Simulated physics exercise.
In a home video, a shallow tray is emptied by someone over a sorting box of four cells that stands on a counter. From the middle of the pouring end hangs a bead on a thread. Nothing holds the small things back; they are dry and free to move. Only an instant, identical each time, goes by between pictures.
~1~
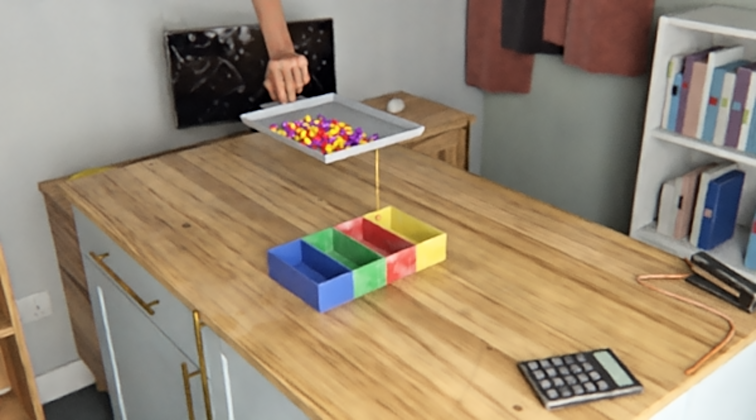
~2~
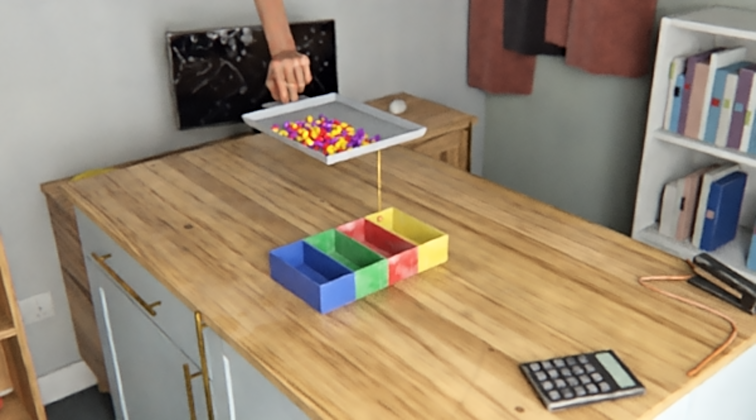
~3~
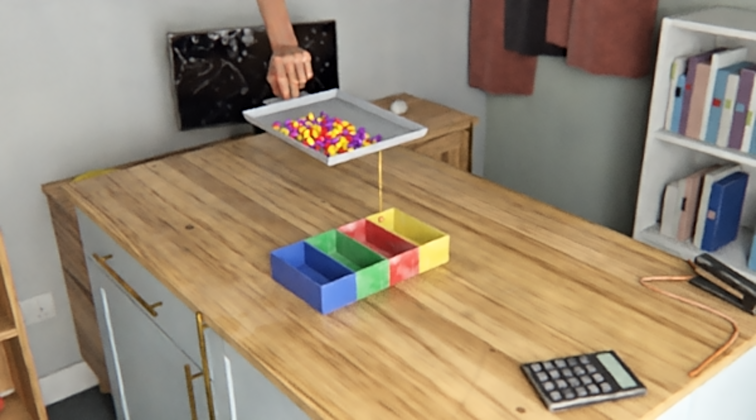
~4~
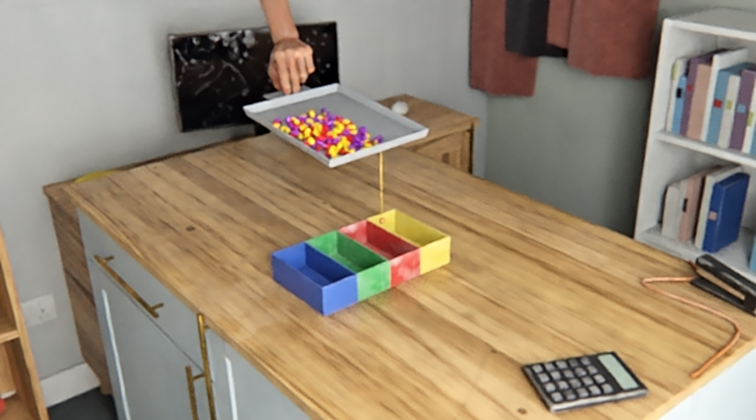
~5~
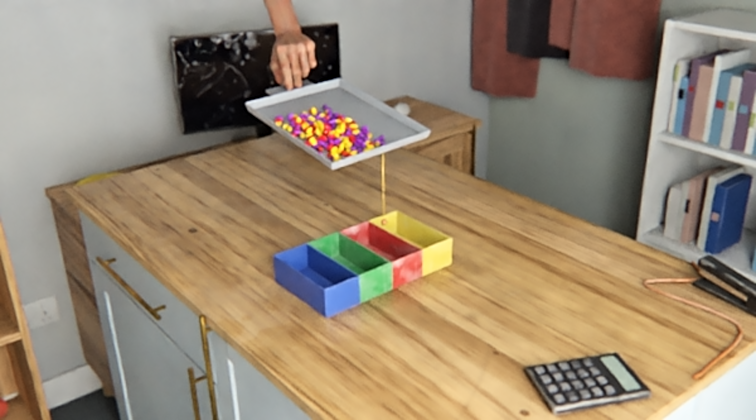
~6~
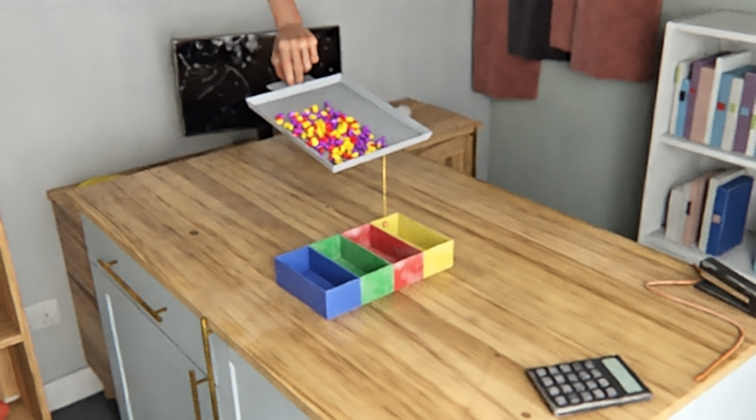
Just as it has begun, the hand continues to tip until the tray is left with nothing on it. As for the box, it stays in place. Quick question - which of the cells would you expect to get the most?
I would expect the green cell to get the most.
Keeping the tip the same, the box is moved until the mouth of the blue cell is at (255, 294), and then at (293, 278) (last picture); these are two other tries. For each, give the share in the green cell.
In the first position around 0 percent, in the second around 20 percent.
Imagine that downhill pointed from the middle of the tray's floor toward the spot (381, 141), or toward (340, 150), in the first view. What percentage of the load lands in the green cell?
0 %, give or take, and then 70 %.
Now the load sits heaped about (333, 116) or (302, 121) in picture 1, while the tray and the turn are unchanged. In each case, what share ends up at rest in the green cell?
It would be 40 in a hundred, and then 50 in a hundred.
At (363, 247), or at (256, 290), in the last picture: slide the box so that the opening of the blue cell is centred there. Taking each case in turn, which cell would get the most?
The first time it is that blue cell; the second time it is the yellow one.
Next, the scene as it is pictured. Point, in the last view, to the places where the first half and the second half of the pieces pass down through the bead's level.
(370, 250) first, (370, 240) later.
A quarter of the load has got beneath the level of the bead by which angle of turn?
Somewhere near 90 degrees, I'd say.
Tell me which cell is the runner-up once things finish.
That would be that red cell.
Soon, tray tipped steeply; all on the tray.
A while on, tray tipped right over; about a quarter on the tray; about a quarter in the green cell; about a quarter in the red cell; a small part in the blue cell; a small part in the yellow cell; about a quarter falling or outside the box.
Towards the end, tray tipped past a quarter turn; about half in the green cell; about a third in the red cell; a small part in the yellow cell; a small part in the blue cell; a stray few falling or outside the box.
Finally, tray tipped past a quarter turn; about half in the green cell; about a third in the red cell; a small part in the yellow cell; a small part in the blue cell; a stray few outside the box.
